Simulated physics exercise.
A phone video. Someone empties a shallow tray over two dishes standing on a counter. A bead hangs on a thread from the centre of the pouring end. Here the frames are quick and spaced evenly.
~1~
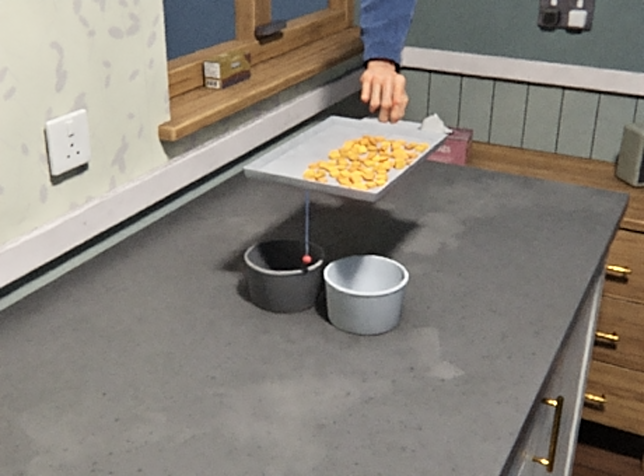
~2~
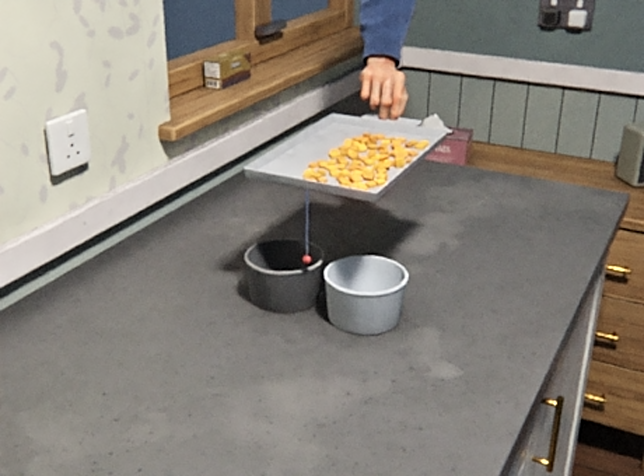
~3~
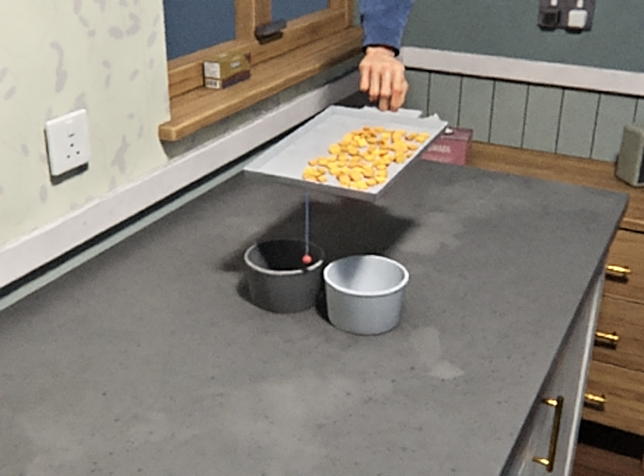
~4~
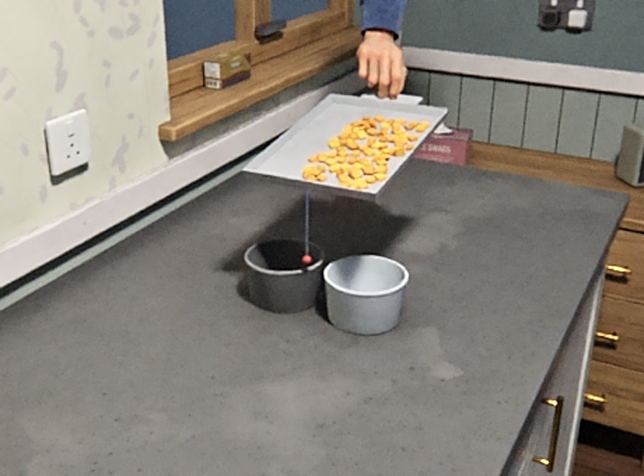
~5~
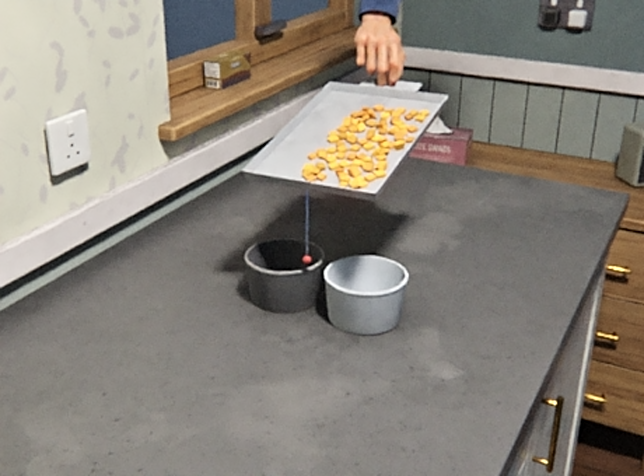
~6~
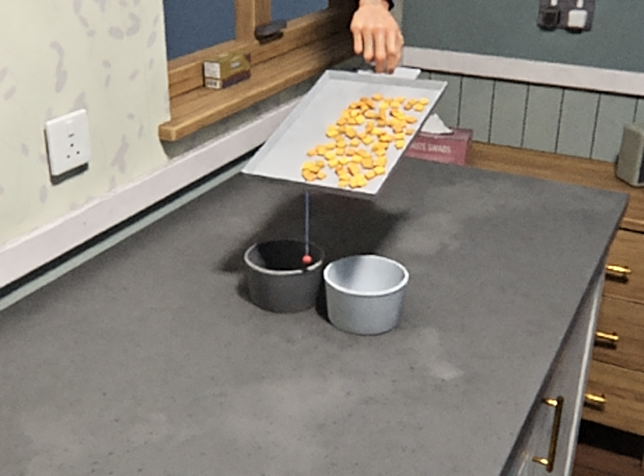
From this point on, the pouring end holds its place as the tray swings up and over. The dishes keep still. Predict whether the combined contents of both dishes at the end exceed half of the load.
Most of it finds no dish.
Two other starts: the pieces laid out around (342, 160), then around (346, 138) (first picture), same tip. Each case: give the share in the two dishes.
First 0 %, then 0 %.
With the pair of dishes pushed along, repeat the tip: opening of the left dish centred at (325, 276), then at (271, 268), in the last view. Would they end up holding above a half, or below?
At place one the minor share; at place two the bulk.
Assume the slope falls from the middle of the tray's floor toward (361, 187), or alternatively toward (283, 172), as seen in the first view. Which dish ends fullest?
Tilt 1: Right-side dish. Tilt 2: Left-side dish.
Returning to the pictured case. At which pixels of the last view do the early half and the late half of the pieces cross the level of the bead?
Around (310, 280) and then (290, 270).
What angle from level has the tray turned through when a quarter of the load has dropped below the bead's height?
Roughly 105 degrees of turn.
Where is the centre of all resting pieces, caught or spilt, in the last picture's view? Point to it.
Centre at rest: Close to (281, 336).
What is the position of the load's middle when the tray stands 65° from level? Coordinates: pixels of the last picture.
At about (317, 170).
Soon, tray tipped steeply; nearly all on the tray; a small part in the air.
A while on, tray tipped past a quarter turn; about half on the tray; about a quarter outside both; about a third in the air.
Towards the end, tray tipped past a quarter turn; all outside both.
Finally, tray tipped past a quarter turn; none in the right dish; none in the left dish; all outside both.
